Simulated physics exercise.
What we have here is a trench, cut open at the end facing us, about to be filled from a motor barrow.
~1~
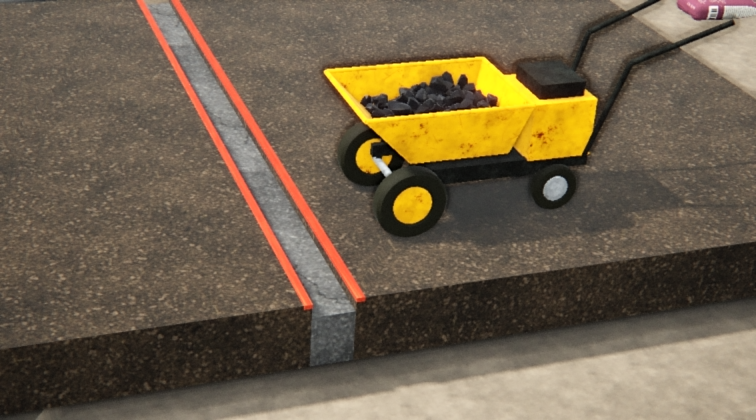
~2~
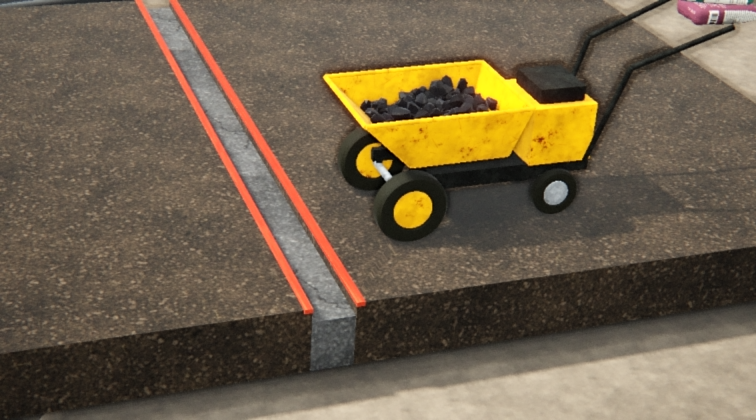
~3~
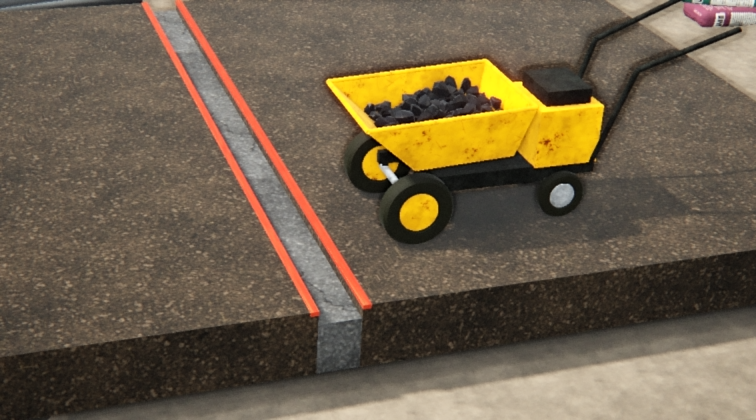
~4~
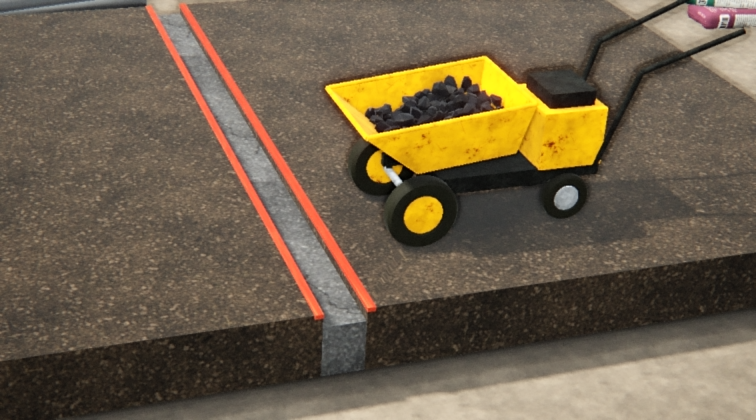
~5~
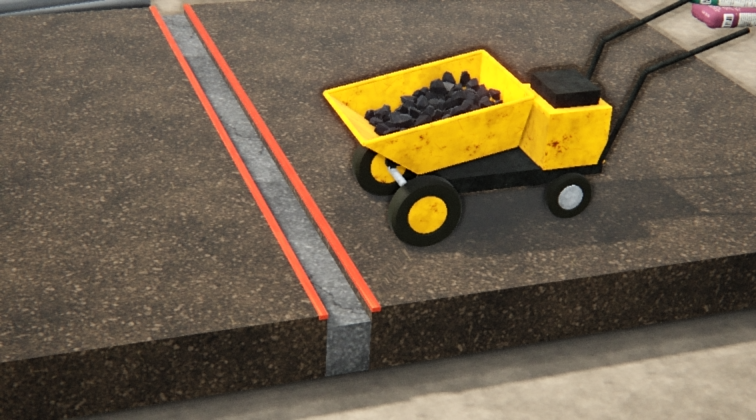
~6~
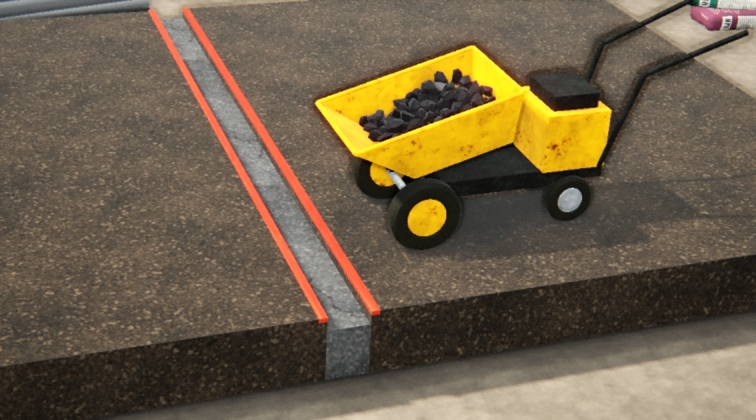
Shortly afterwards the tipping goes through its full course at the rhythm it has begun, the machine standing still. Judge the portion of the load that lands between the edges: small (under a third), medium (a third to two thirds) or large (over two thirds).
Small.
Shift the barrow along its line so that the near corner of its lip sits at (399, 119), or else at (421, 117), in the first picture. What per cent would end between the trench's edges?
50 and 50 in a hundred, in that order.
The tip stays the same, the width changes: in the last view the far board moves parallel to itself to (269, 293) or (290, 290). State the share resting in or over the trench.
60 % then 40 %, roughly.
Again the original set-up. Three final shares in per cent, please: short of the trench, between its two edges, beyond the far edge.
I'd estimate short near 0, between near 25 and beyond near 40 per cent.
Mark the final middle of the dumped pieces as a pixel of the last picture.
Close to (266, 234) in the last view.
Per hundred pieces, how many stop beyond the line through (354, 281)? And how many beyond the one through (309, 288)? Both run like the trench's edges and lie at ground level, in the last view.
Respectively 70 and 40 %.
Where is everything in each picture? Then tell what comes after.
In the first frame, lip of the skip (367, 122), level; top of the load (440, 102), lumps of coal; first edge of the trench (342, 267); far edge (291, 274), the trench under half as wide as the skip, and shallow for its width.
In the second frame, lip of the skip (366, 127), level; top of the load (440, 106).
In the third frame, lip of the skip (368, 132), tipped barely; top of the load (443, 107).
In the fourth frame, lip of the skip (367, 139), tipped a little; top of the load (462, 102).
In the fifth frame, lip of the skip (364, 144), tipped a little; top of the load (474, 100).
In the sixth frame, lip of the skip (356, 154), tipped clearly; top of the load (464, 94); first edge of the trench (357, 280); far edge (306, 287).
Just after the last frame, skip tipped steeply; every one in the skip.
A moment on, skip tipped steeply; roughly two thirds in the skip; about a tenth in or heaped over the trench; roughly a quarter beyond it.
Further on, skip tipped right over; roughly a third in the skip; roughly a quarter in or heaped over the trench; roughly half beyond it.
When it is over, skip tipped right over; roughly a third in the skip; roughly a quarter in or heaped over the trench; roughly half beyond it.
